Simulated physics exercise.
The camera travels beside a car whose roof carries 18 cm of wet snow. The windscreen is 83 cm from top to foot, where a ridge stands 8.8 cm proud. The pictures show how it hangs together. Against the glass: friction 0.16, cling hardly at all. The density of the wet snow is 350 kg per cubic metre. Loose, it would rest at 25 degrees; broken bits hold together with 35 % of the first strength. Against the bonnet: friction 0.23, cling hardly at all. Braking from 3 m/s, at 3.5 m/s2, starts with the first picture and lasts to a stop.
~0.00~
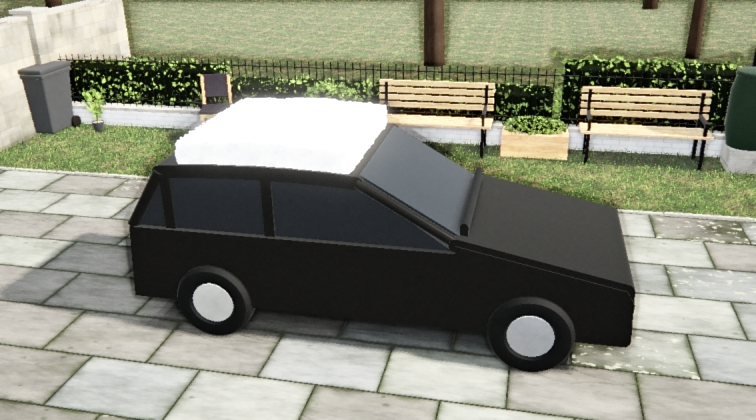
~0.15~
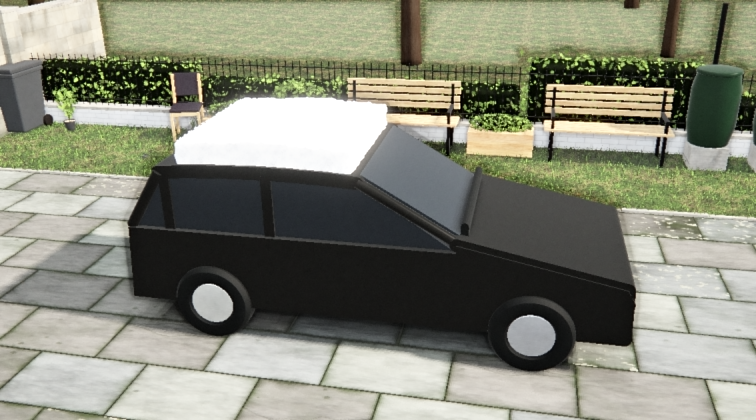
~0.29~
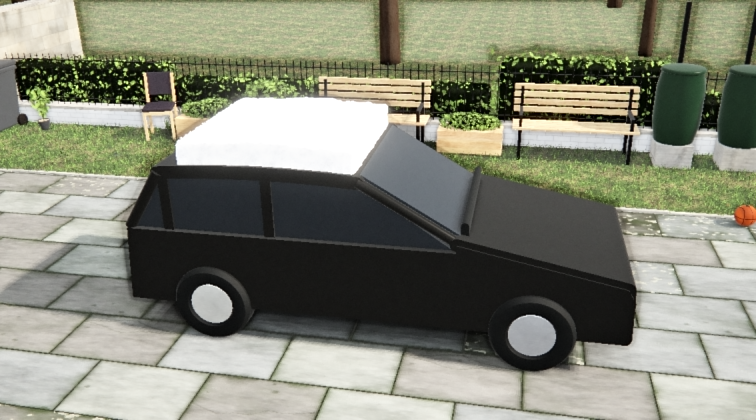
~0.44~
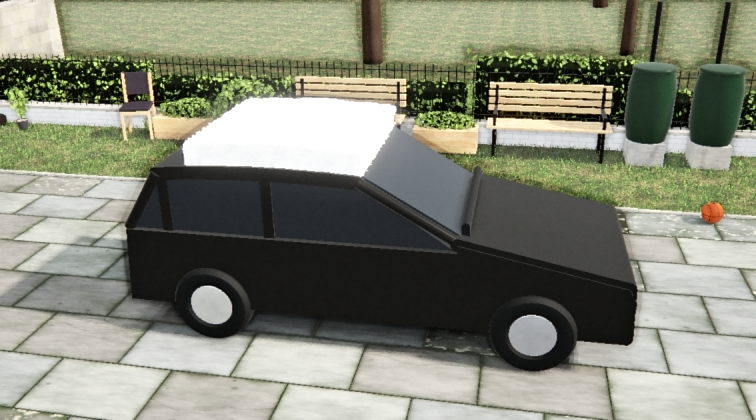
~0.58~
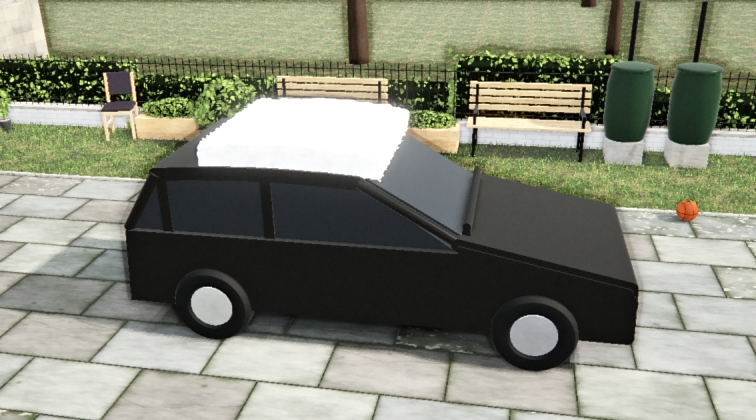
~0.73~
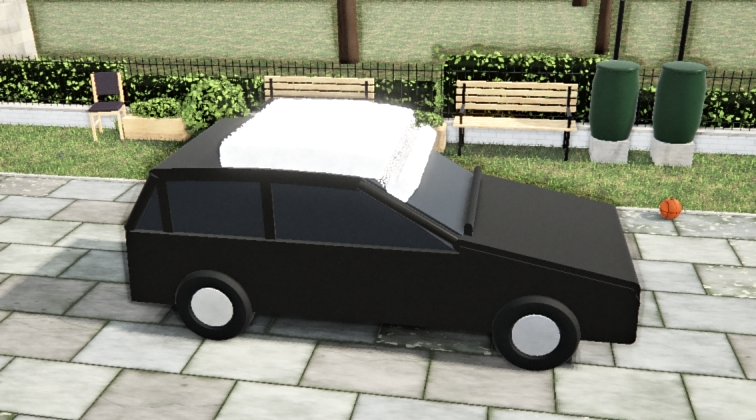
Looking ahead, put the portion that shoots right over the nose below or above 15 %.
It comes out above 15 %.
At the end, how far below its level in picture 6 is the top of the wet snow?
Roughly 35 cm.
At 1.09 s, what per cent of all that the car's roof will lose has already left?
About 70 %.
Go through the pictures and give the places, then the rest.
Leading edge of the wet snow at (348, 154), in the first picture.
Leading edge of the wet snow at (349, 157), in the second picture.
Leading edge of the wet snow at (352, 157), its middle shifted 2.1 cm, in the third picture.
Leading edge of the wet snow at (362, 158), its middle shifted 8.6 cm, 2 % of it past the top of the windscreen, in one piece, in the fourth picture.
Leading edge of the wet snow at (381, 164), its middle shifted 20 cm, 10 % of it past the top of the windscreen, in one piece, in the fifth picture.
Leading edge of the wet snow at (415, 190), its middle shifted 38 cm, 23 % of it past the top of the windscreen, cracking, in the sixth picture.
After 1.09 s, 30 % of the snow is on the roof, 55 % on the glass, 15 % on the bonnet and none has gone off the nose.
After 1.51 s, none of the snow is on the roof, 39 % on the glass, 59 % on the bonnet and 2 % has gone off the nose.
After 1.93 s, none of the snow is on the roof, 23 % on the glass, 70 % on the bonnet and 7 % has gone off the nose.
After 2.36 s, none of the snow is on the roof, 23 % on the glass, 40 % on the bonnet and 37 % has gone off the nose.
After 3.50 s, at the end, none of the snow is on the roof, 23 % on the glass, 16 % on the bonnet and 61 % has gone off the nose.
